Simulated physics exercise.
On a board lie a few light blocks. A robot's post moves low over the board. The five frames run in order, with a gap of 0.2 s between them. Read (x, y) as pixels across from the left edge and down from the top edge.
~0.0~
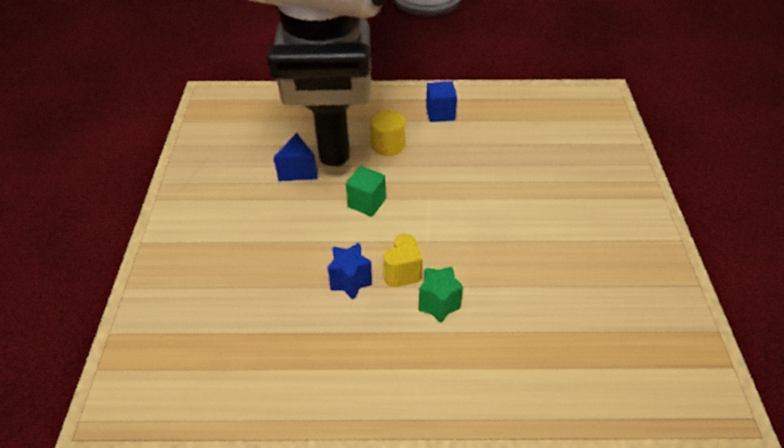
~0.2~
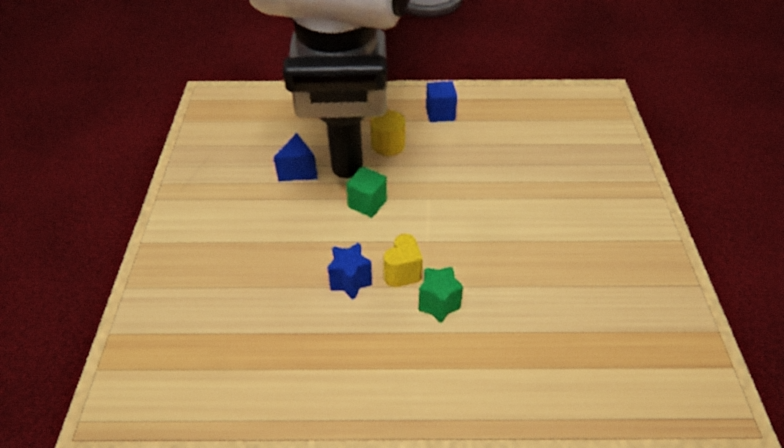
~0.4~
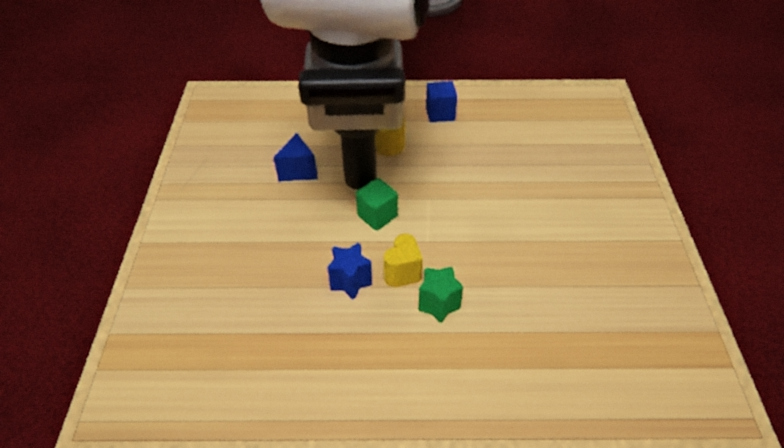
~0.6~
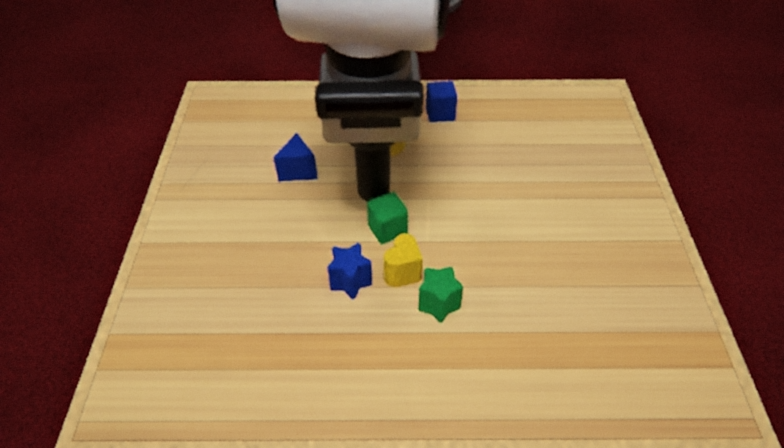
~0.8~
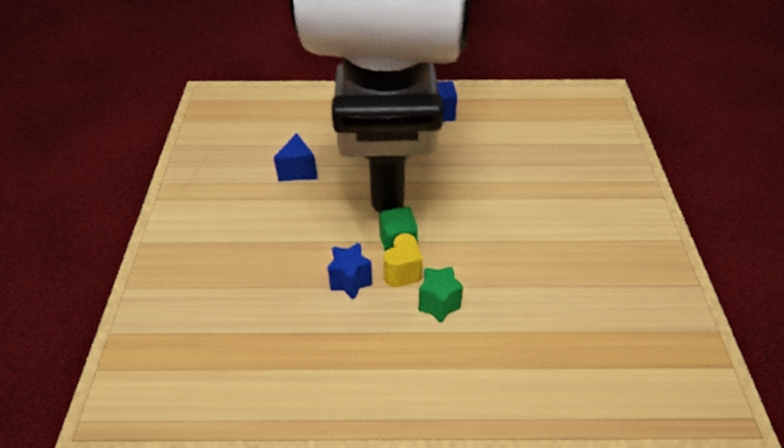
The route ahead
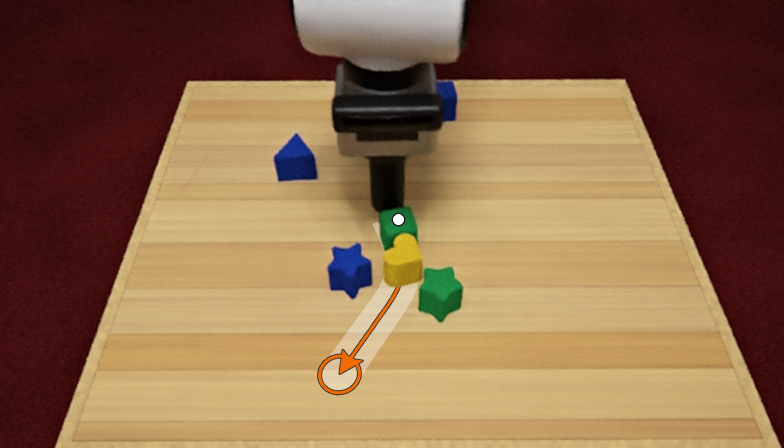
On a wooden board, a robot arm's dark post pushes a green block diagonally down and right, close behind a yellow heart.
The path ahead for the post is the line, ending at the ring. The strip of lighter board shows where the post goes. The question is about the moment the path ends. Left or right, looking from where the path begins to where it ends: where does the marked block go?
The shift is leftward.
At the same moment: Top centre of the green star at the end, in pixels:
It will likely be found at (459, 304).
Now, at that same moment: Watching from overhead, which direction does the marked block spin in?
It goes anticlockwise.
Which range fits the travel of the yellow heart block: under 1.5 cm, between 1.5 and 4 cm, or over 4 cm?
My answer is that it shifts over 4 cm.
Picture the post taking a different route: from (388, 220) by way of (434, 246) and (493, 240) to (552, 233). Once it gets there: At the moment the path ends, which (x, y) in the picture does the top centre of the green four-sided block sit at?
I'd place it at (432, 251), taking the centre of its top.
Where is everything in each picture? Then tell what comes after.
In the first picture, tip of the post at (335, 157), middles of tops, blue star at (348, 258), green four-sided block at (366, 179), yellow heart block at (404, 250), green star at (441, 281).
In the second picture, post at (348, 169), nothing pushed.
In the third picture, post at (361, 180), green four-sided block at (377, 192).
In the fourth picture, post at (374, 192), green four-sided block at (387, 205).
In the fifth picture, post at (388, 204), blue star at (348, 258), green four-sided block at (399, 220), yellow heart block at (404, 250), green star at (441, 281).
The line goes from (388, 220) via (403, 267) and (379, 319), ending at (340, 374); the dot is on the green four-sided block.
What follows on the original path. One third of the way, post at (403, 253); green four-sided block at (420, 270), turned 15° anticlockwise; yellow heart block at (410, 299), turned 75° clockwise; green star at (453, 292), turned 20° anticlockwise.
Two thirds of the way, post at (378, 305); green four-sided block at (420, 300), turned 45° anticlockwise; yellow heart block at (409, 329), turned 90° clockwise; green star at (459, 304), turned 65° anticlockwise.
At the end, post at (337, 361); blue star unmoved; green four-sided block at (420, 300), turned 45° anticlockwise; yellow heart block at (409, 329), turned 90° clockwise; green star at (459, 304), turned 65° anticlockwise.
